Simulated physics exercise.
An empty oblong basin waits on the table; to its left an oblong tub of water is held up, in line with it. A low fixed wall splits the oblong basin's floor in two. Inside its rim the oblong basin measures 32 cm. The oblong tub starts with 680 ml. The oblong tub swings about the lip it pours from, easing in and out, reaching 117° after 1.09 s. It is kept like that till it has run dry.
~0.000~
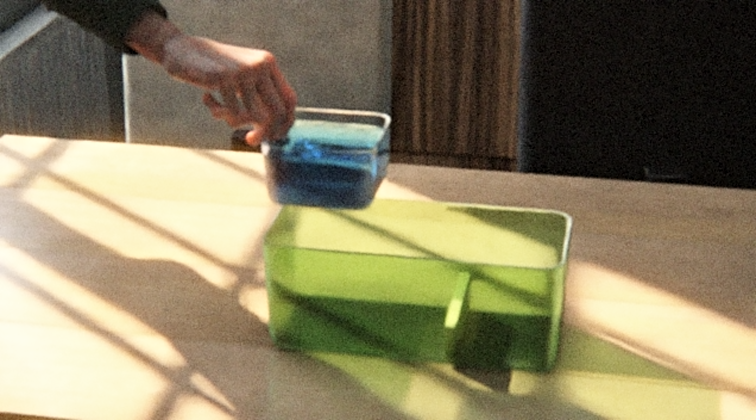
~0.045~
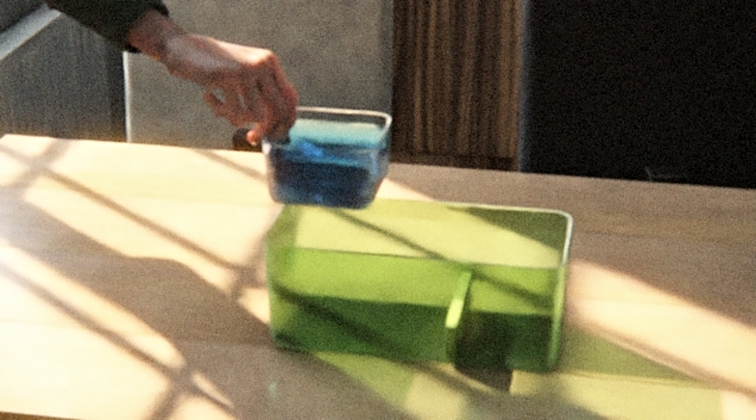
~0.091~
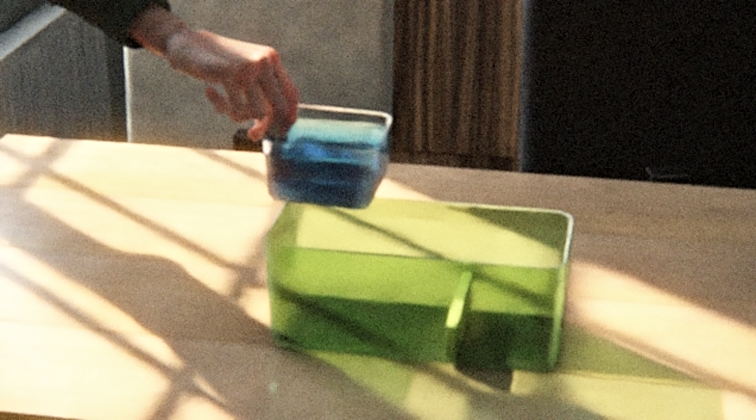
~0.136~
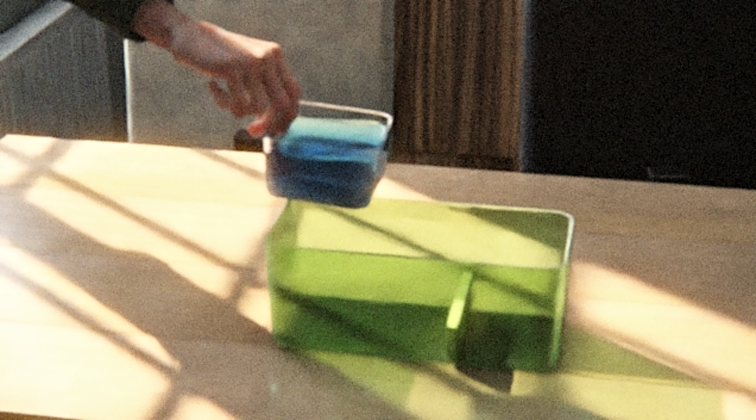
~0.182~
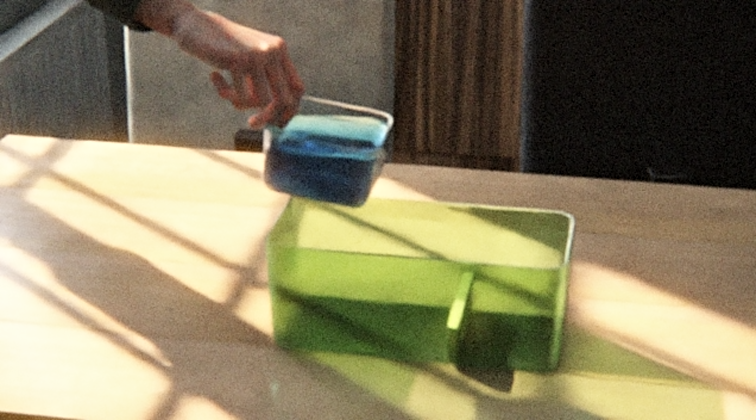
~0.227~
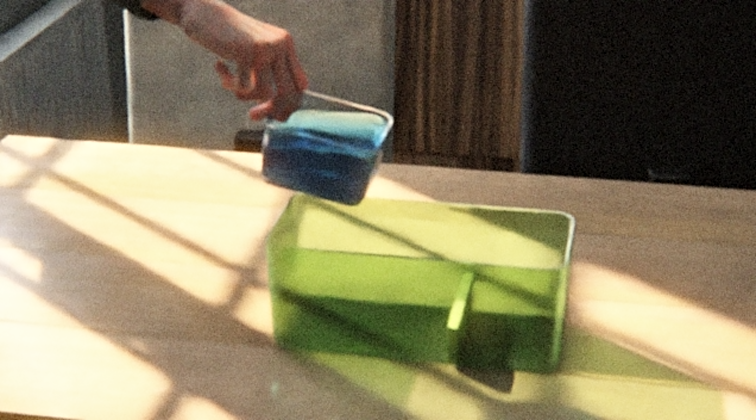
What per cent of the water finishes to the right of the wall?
The far part has some 71 per cent.
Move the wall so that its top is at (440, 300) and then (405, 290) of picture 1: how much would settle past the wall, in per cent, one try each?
In turn about 85 and 95 per cent.
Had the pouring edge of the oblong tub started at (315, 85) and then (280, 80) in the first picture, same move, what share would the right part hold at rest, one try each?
In turn about 10 and 15 per cent.
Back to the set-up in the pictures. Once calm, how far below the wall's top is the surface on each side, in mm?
Left about 36 mm, right about 8 mm.
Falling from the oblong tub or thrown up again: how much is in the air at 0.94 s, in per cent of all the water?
About 10 per cent.
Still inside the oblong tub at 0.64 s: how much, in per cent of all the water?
Some 48 per cent.
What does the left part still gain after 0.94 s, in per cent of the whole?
About 12 per cent.
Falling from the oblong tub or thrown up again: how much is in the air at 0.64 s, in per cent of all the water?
Some 38 per cent.
By 0.64 s the tilt is 74° and 48 per cent is still to pour, 11 is left of the wall and 3 right of it.
By 0.94 s the tilt is 111° and 4 per cent is still to pour, 16 is left of the wall and 70 right of it.
By 1.25 s the tilt is 117° and 0 per cent is still to pour, 27 is left of the wall and 72 right of it.
By 1.59 s the tilt is 117° and 0 per cent is still to pour, 27 is left of the wall and 71 right of it.
At rest 27 per cent lies left of the wall, 71 right of it and 1 outside.
